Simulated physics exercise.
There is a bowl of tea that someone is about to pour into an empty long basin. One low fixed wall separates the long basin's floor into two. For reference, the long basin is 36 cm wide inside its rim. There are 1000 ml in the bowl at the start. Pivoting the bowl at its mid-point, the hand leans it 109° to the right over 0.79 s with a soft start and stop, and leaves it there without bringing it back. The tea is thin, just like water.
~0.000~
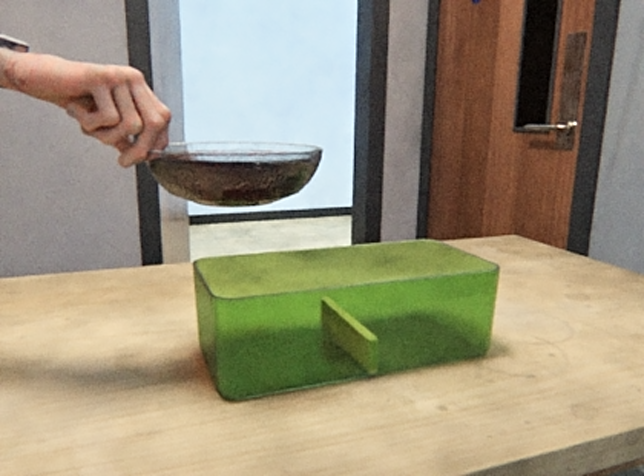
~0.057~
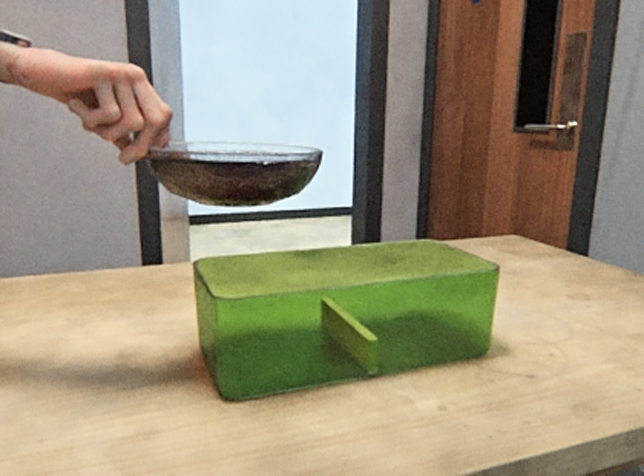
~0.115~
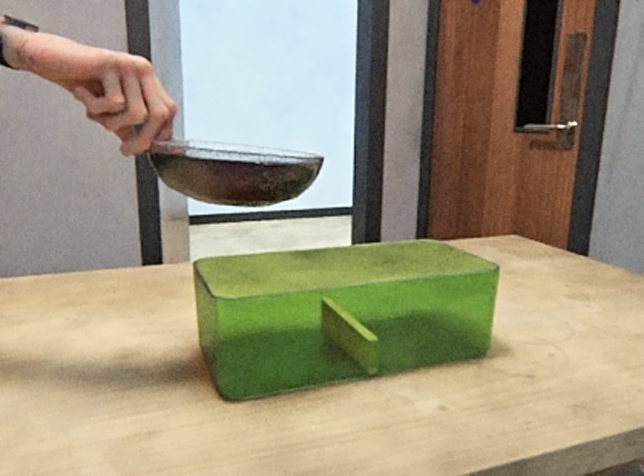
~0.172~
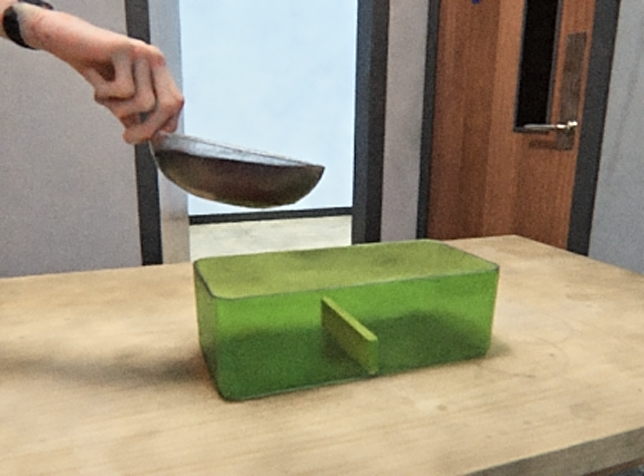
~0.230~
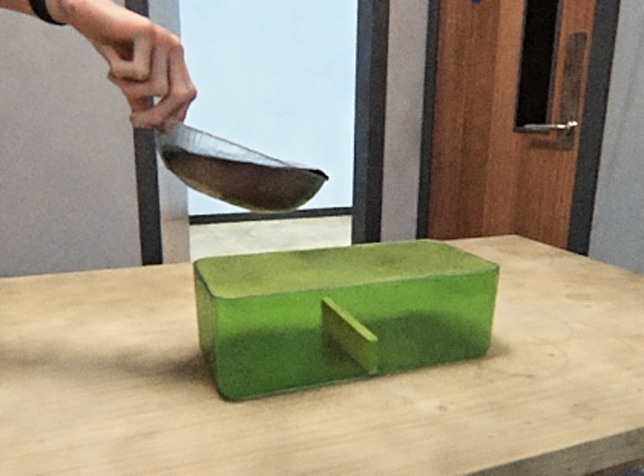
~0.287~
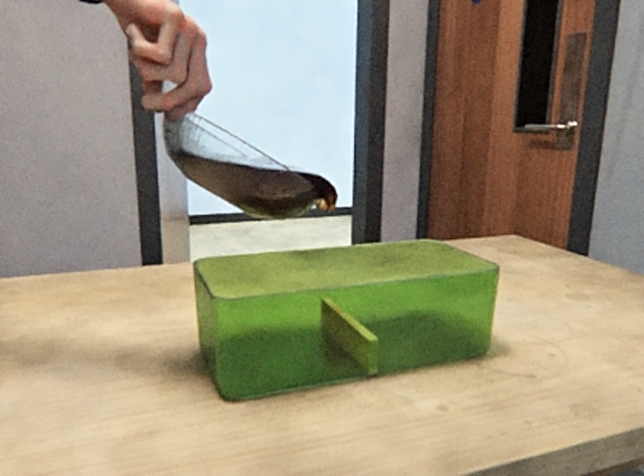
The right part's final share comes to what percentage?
It comes to roughly 50 %.
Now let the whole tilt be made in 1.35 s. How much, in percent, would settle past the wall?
That would be about 65 in a hundred, I'd say.
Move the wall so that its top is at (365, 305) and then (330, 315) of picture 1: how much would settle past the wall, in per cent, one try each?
Respectively 25 and 70 %.
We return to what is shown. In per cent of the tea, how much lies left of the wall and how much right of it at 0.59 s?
Around 36 percent on the left and 54 on the right.
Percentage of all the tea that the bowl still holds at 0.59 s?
Near 2 in a hundred.
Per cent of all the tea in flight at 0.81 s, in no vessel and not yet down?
Something like 14 per cent of the total.
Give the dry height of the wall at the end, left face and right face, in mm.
Left 26 mm, right 24 mm.
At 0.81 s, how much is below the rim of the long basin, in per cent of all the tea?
I'd put it at roughly 84 per cent.
After 0.59 s the tilt is 92° and 2 per cent is still to pour, 35 is left of the wall and 54 right of it.
After 0.81 s the tilt is 109° and 0 per cent is still to pour, 40 is left of the wall and 45 right of it.
After 1.04 s the tilt is 109° and 0 per cent is still to pour, 44 is left of the wall and 51 right of it.
After 1.29 s the tilt is 109° and 0 per cent is still to pour, 46 is left of the wall and 50 right of it.
In the end 46 per cent lies left of the wall, 50 right of it and 4 outside.
